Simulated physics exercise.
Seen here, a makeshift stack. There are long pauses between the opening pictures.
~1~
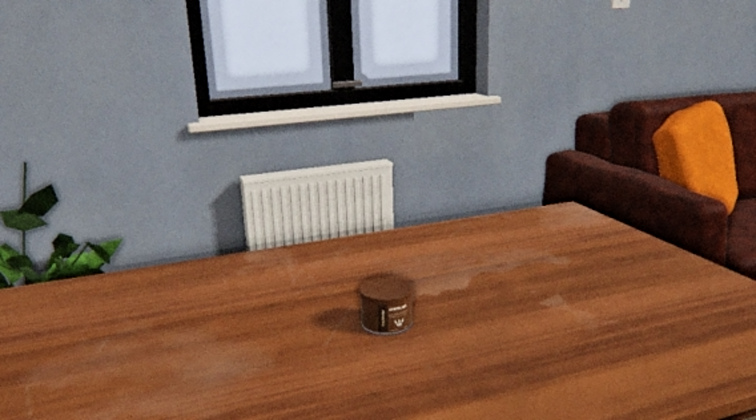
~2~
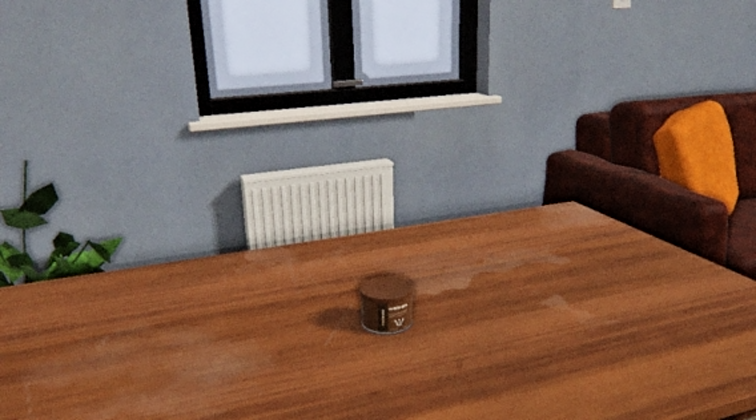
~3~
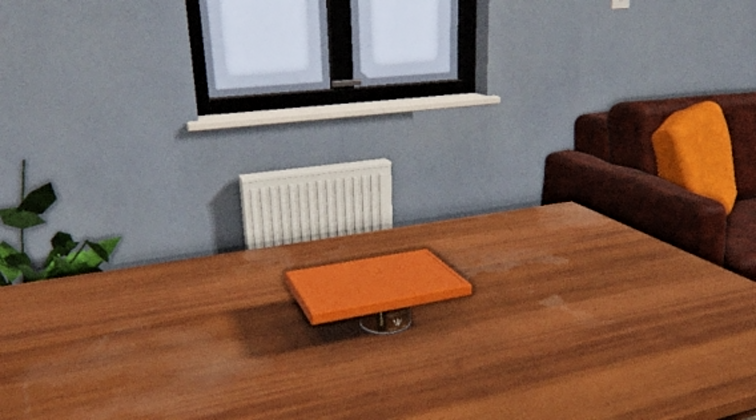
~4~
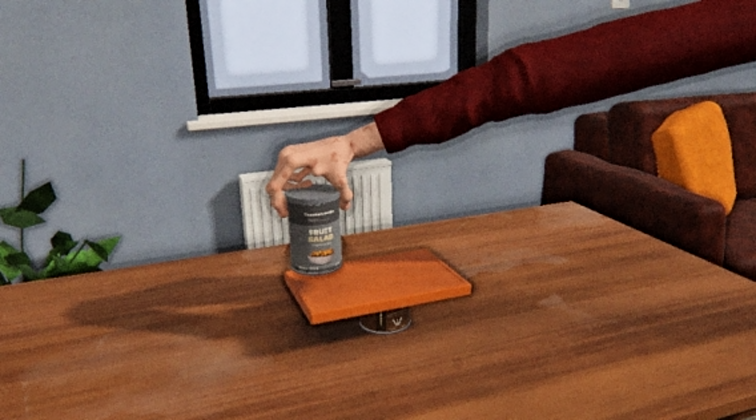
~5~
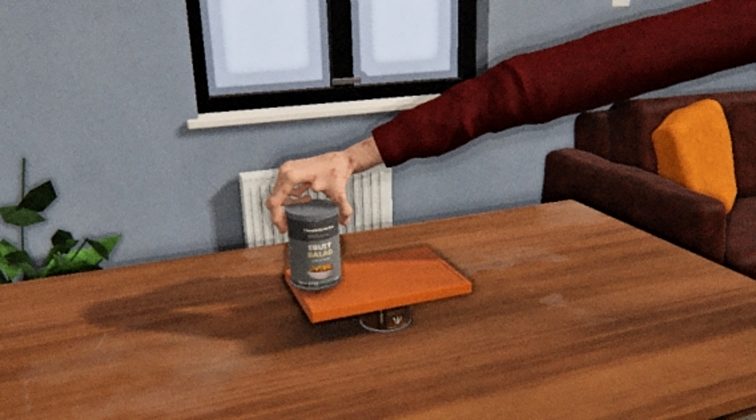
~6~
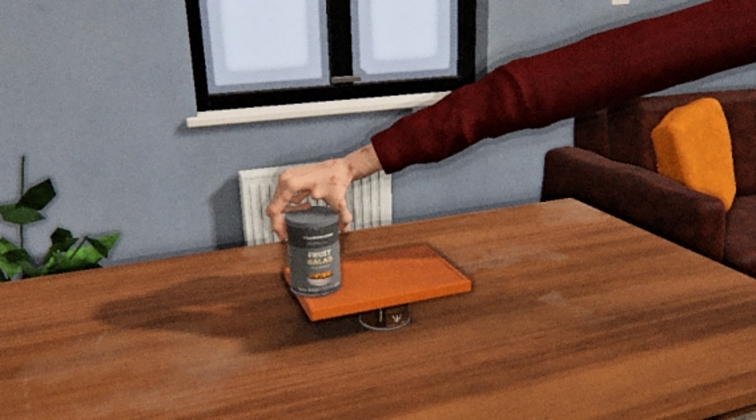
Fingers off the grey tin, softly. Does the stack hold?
As it turns out, it loses its balance.
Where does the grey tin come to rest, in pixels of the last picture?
At about (257, 311).
Then, 0.30 s past the last view, grey tin now fallen; orange lid rocked 39° from its first pose.
Then, 0.40 s past the last view, orange lid rocked 44° from its first pose.
Then, 0.90 s past the last view, orange lid rocked 3° from its first pose.
Finally, fallen, grey tin; the other 2 still in place. Final places as the last picture's camera would see them, grey tin near (257, 311). The stack comes apart.
